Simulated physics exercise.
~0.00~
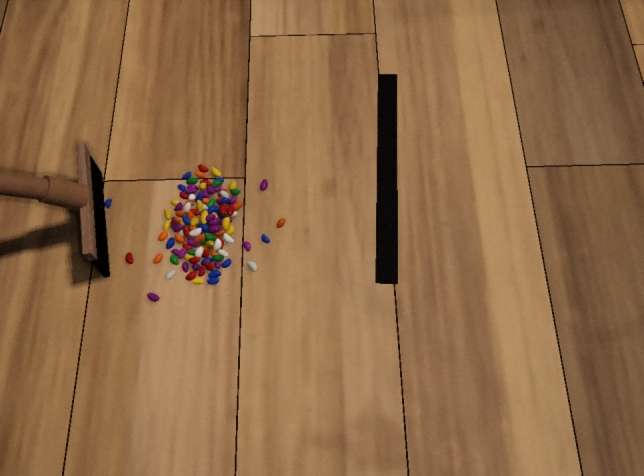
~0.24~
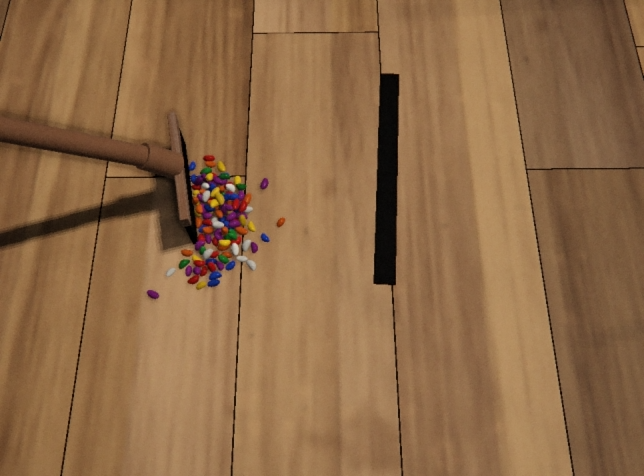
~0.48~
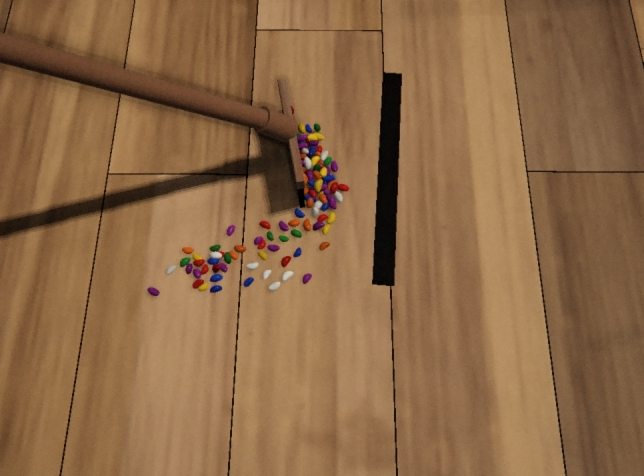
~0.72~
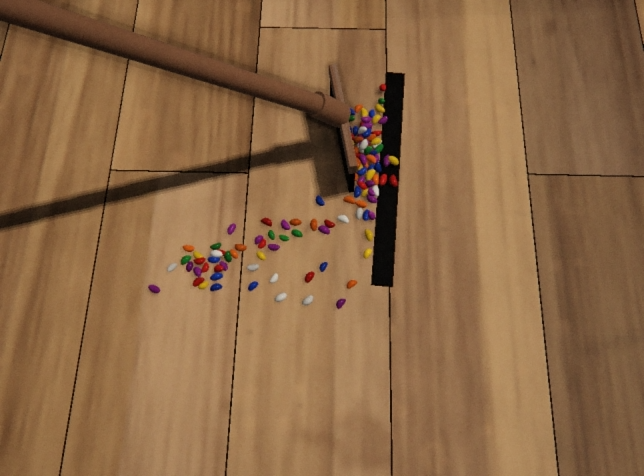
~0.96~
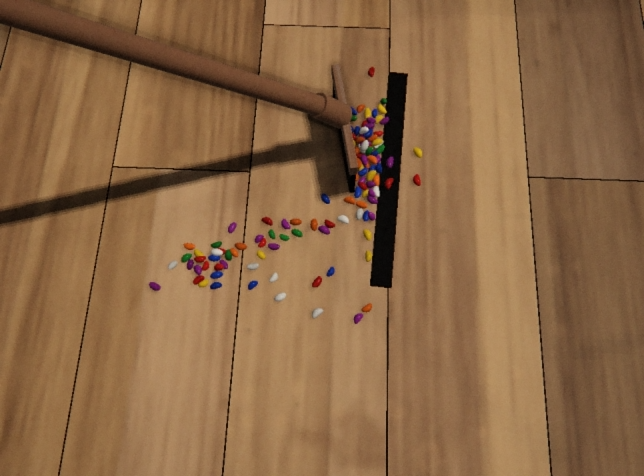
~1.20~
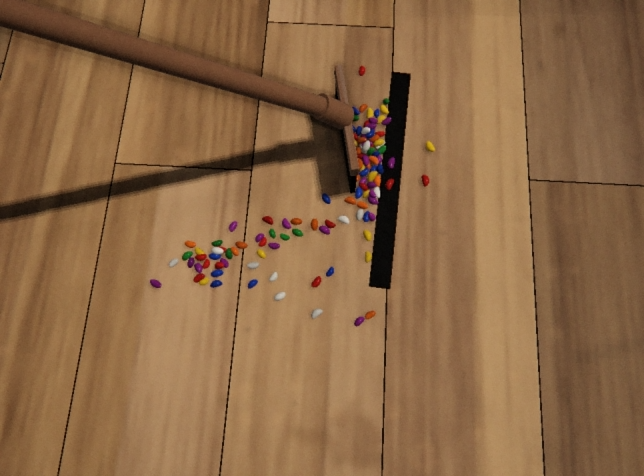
A squeegee pushes colourful jelly beans right to a black strip and stops, leaving many behind.
